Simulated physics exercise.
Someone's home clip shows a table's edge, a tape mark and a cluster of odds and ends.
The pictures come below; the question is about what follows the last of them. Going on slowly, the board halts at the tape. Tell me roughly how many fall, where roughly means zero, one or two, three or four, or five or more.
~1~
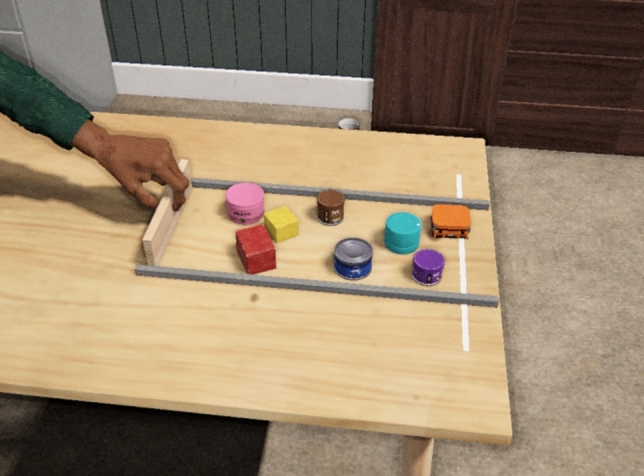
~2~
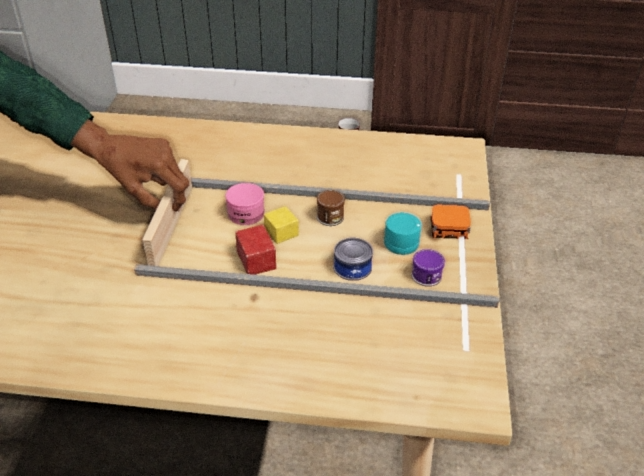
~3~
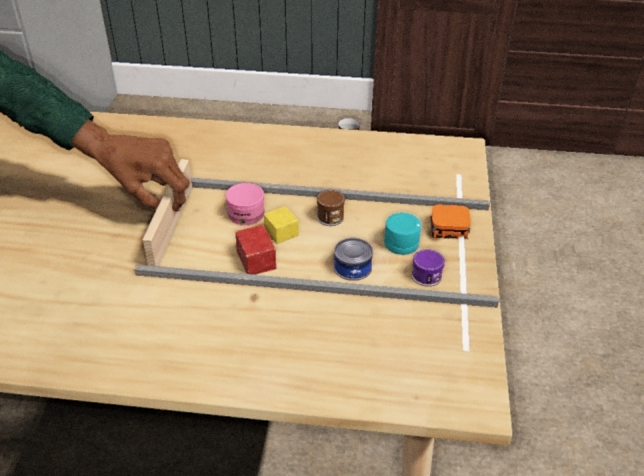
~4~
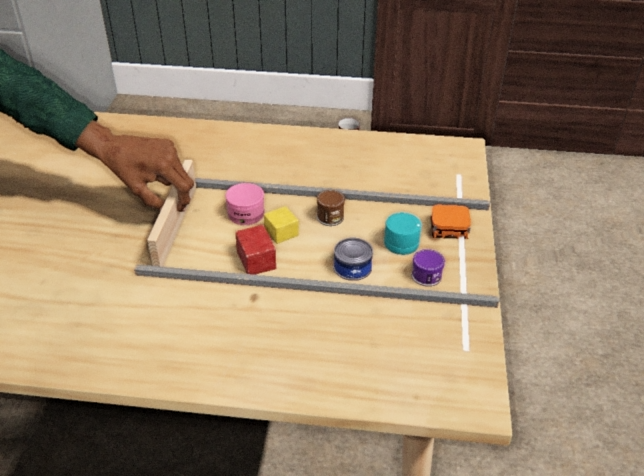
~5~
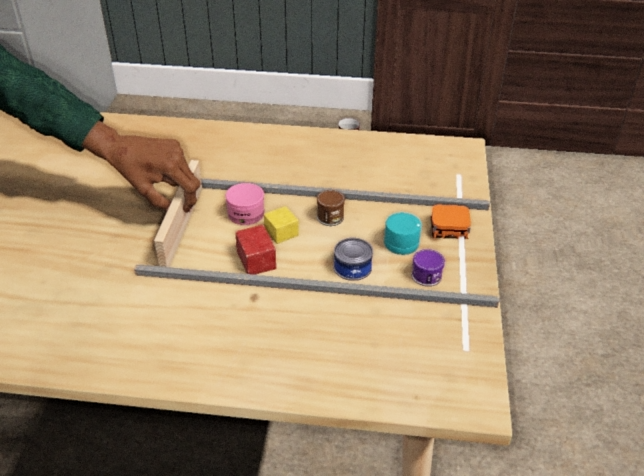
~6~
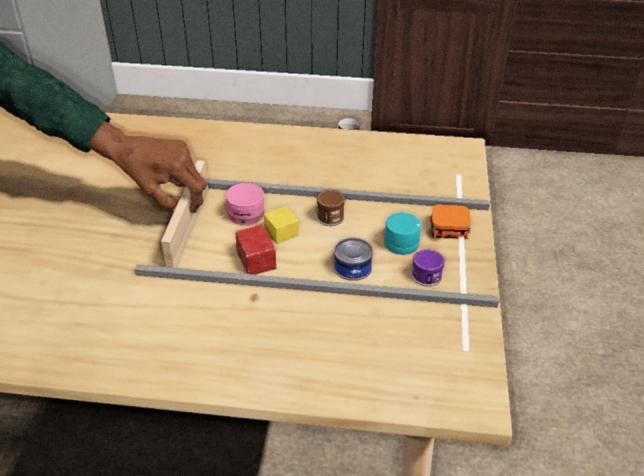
Roughly, five or more fall.
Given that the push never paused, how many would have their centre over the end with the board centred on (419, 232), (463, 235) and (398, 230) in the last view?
Past the end: 2, 5 and 0.
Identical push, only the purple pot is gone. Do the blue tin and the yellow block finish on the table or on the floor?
The blue tin ends up below while the yellow block stays up top.
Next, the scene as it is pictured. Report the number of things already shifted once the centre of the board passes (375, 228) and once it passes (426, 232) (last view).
Counts: 8, 8.
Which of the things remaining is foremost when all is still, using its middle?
Pink tub.
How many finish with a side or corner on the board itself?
Contact count: 3.
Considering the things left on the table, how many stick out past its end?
Looks like 1 of them.
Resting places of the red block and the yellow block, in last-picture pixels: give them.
The red block stops around (480, 273); the yellow block around (476, 248).
Soon after, none off yet; orange case at rest near (450, 222); purple pot at rest near (428, 268); turquoise lid at rest near (403, 233).
In the end, the number that fall off is five or more; gone, brown tin, blue tin, turquoise lid, purple pot and orange case.
